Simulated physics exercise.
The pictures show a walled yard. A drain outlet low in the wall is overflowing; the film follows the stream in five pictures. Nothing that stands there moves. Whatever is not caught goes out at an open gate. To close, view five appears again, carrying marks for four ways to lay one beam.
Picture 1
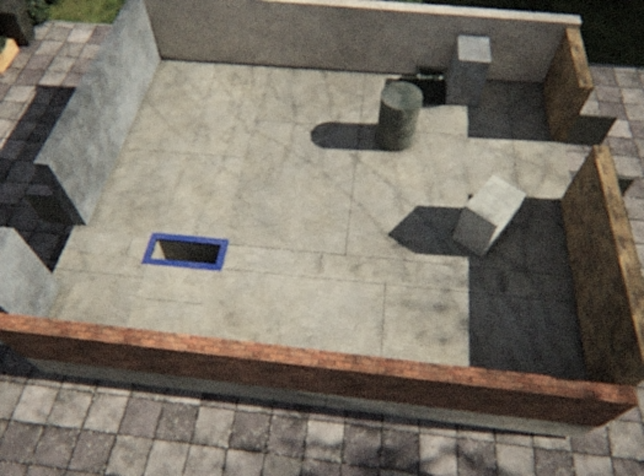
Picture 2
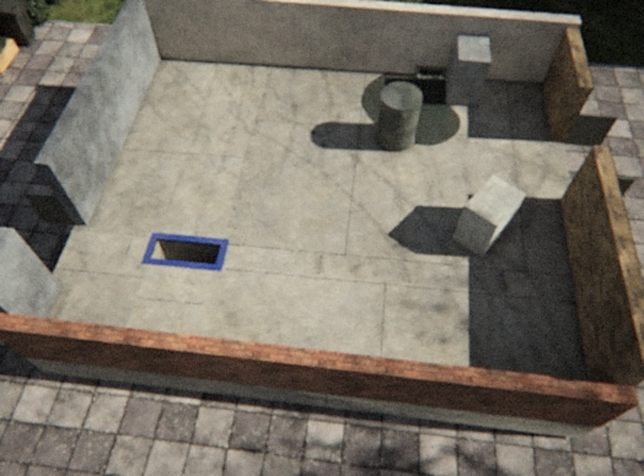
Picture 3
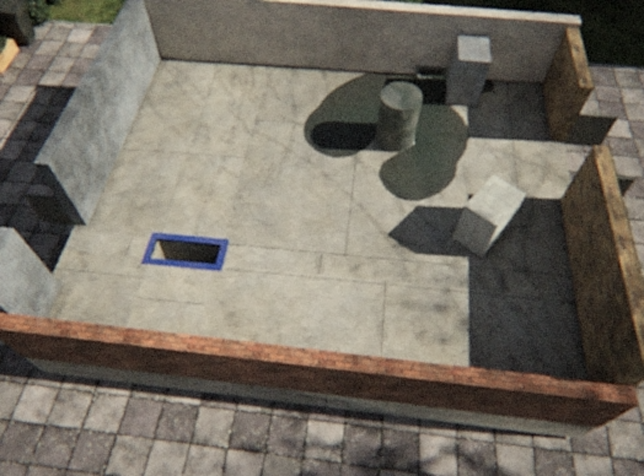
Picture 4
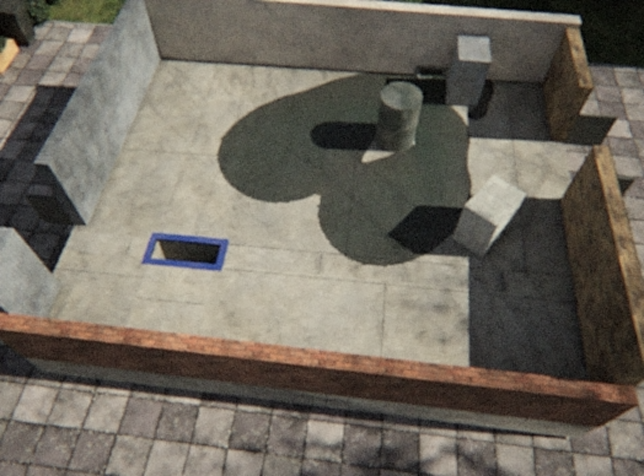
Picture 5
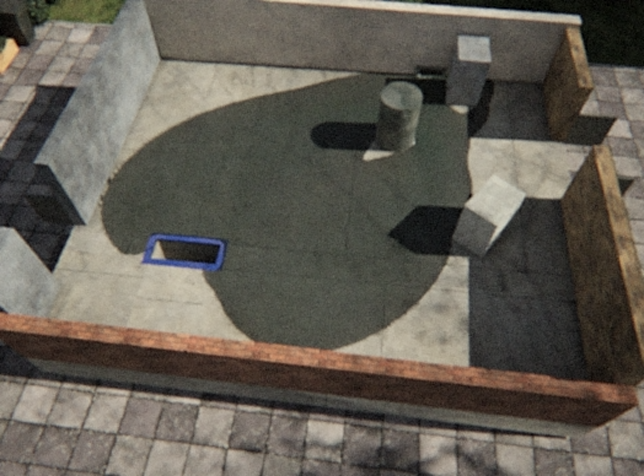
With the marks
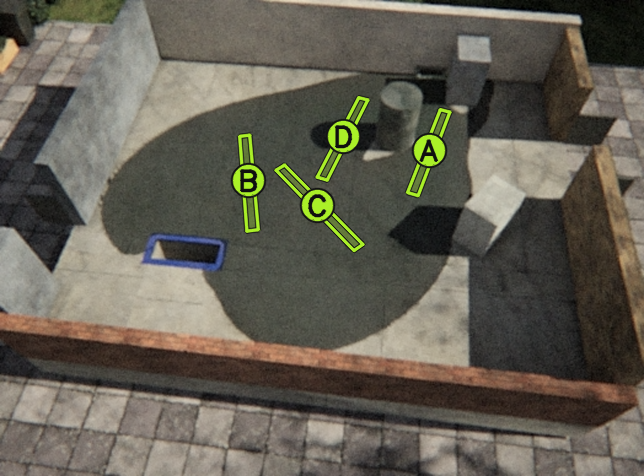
In a walled yard with a cylinder and pale blocks, dark water spreads from an outfall near the back wall, flows around the cylinder, widens in two lobes toward the front and left, and reaches the blue-rimmed drain pit.
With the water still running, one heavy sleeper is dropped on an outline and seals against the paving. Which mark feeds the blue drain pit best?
It is A.
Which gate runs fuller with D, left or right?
More leaves on the left.
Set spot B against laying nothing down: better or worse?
Worse.
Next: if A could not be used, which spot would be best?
D.
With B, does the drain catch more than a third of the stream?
No, it does not.
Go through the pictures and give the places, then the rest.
Outfall at (431, 71); blue drain pit at (186, 251); open gate at (75, 255); open gate at (556, 169); 2 % of the ground under water, visible out to (443, 99); blue drain pit still dry, in the first picture.
In the second picture, 5 % of the ground under water, visible out to (421, 138); blue drain pit still dry.
In the third picture, 12 % of the ground under water, visible out to (407, 192); blue drain pit still dry.
In the fourth picture, 27 % of the ground under water, visible out to (361, 259); blue drain pit still dry.
In the fifth picture, 50 % of the ground under water, visible out to (106, 215); blue drain pit taking water.
In lime, A from (412, 194) to (445, 110); B from (244, 135) to (252, 230); C from (280, 167) to (358, 247); D from (322, 178) to (363, 98).
For spot A, about 27 % of the stream goes into the blue drain pit, about 72 % out by the gates.
For spot B, about 15 % of the stream goes into the blue drain pit, about 85 % out by the gates.
For spot C, about 16 % of the stream goes into the blue drain pit, about 84 % out by the gates.
For spot D, about 21 % of the stream goes into the blue drain pit, about 79 % out by the gates.
